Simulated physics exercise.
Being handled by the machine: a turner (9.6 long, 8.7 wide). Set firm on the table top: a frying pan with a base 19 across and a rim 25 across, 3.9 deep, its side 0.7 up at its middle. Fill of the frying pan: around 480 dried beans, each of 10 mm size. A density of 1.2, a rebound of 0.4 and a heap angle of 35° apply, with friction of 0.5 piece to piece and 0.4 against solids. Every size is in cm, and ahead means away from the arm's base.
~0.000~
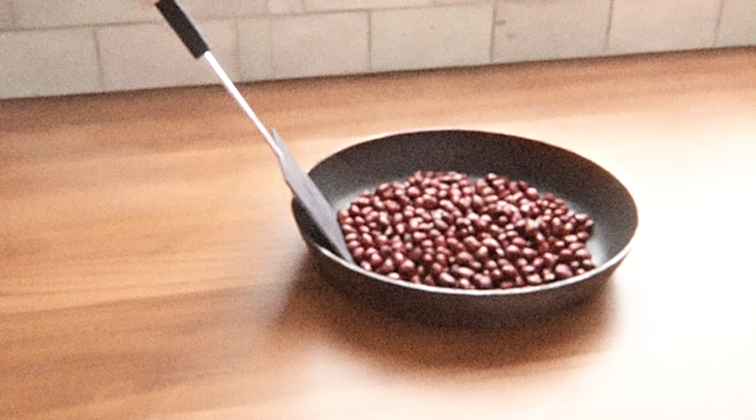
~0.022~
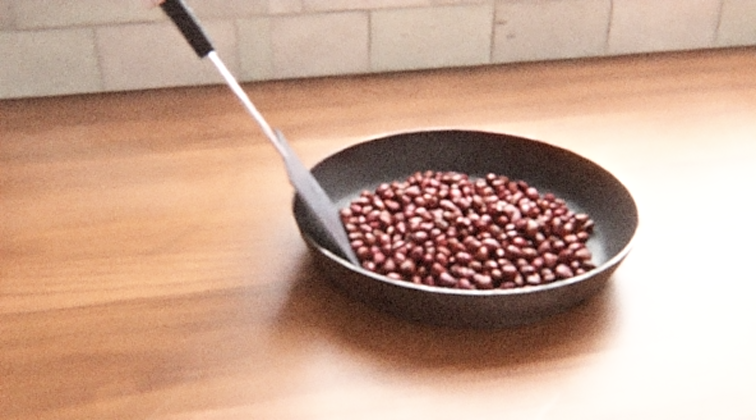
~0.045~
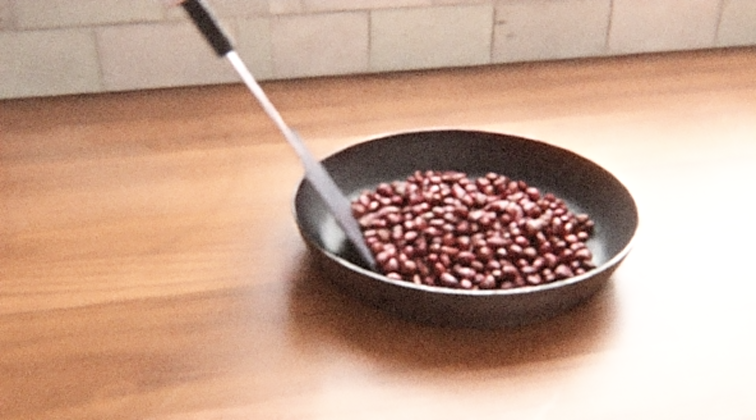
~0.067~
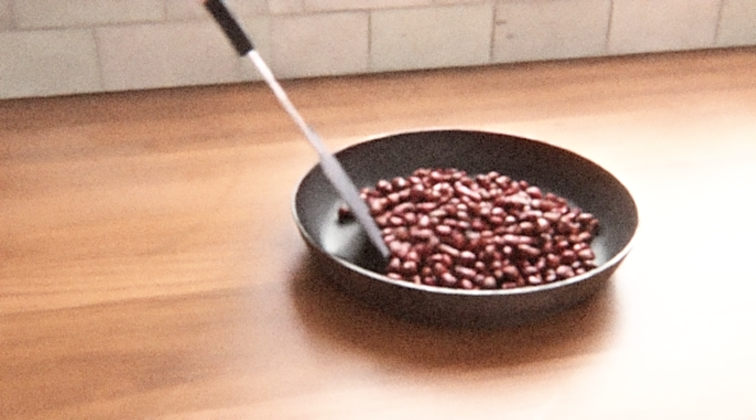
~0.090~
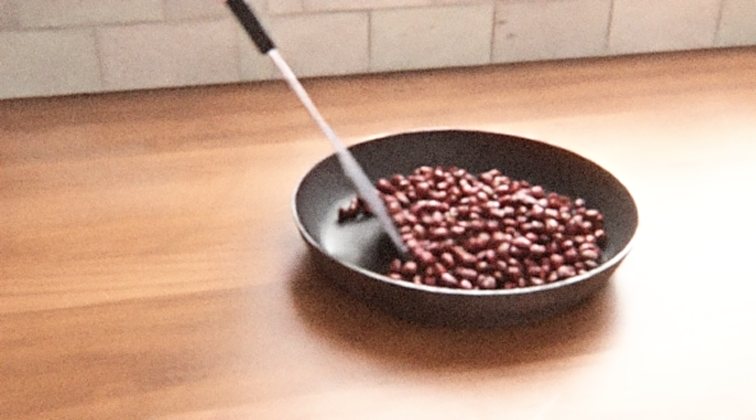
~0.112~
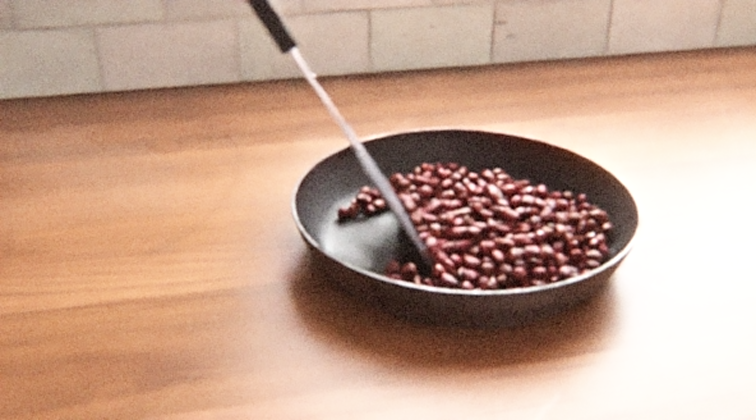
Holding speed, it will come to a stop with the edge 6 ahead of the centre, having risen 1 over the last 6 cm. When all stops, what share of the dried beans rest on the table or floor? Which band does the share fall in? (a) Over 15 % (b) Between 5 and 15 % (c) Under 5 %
Answer: C.
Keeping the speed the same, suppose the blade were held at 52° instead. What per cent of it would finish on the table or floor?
About 0 per cent.
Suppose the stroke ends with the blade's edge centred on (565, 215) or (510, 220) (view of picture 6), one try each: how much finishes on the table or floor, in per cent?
First try roughly 10 percent, second roughly 0 percent.
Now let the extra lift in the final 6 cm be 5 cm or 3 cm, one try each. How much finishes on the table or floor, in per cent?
Estimates, in order: 0 % then 0 %.
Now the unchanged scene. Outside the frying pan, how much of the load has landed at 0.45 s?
It comes to some 2 in a hundred.
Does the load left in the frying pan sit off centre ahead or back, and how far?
What stays is shifted forward by around 5.5 cm.
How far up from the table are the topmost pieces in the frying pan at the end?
It reaches about 5.0 cm.
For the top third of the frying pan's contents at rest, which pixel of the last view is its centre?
Roughly at (578, 200).
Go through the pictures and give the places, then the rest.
In the first frame, turner top edge at (278, 153), sloping 60°; upper third of the load around (456, 225), from x 340 to 590, top at y 175; 477 in the frying pan.
In the second frame, turner top edge at (282, 152), sloping 60°; upper third of the load around (455, 225), from x 345 to 590, top at y 175.
In the third frame, turner top edge at (299, 151), sloping 60°; upper third of the load around (456, 222), from x 345 to 590, top at y 175.
In the fourth frame, turner top edge at (318, 150), sloping 60°; upper third of the load around (470, 219), from x 345 to 595, top at y 175.
In the fifth frame, turner top edge at (337, 148), sloping 60°; upper third of the load around (481, 218), from x 345 to 600, top at y 170.
In the sixth frame, turner top edge at (356, 146), sloping 60°; upper third of the load around (497, 219), from x 345 to 610, top at y 170; 477 in the frying pan.
By 0.17 s, sloping 60°, highest piece 3 above the table; 477 in the frying pan.
By 0.22 s, sloping 60°, highest piece 5 above the table; 477 in the frying pan.
By 0.45 s, sloping 60°, highest piece 5 above the table; 465 in the frying pan, 12 on the table or floor.
By 1.50 s, sloping 60°, highest piece 5 above the table; 465 in the frying pan, 12 on the table or floor.
Final count, 465 in the frying pan, 12 on the table or floor. That is 3 % on the table or floor.
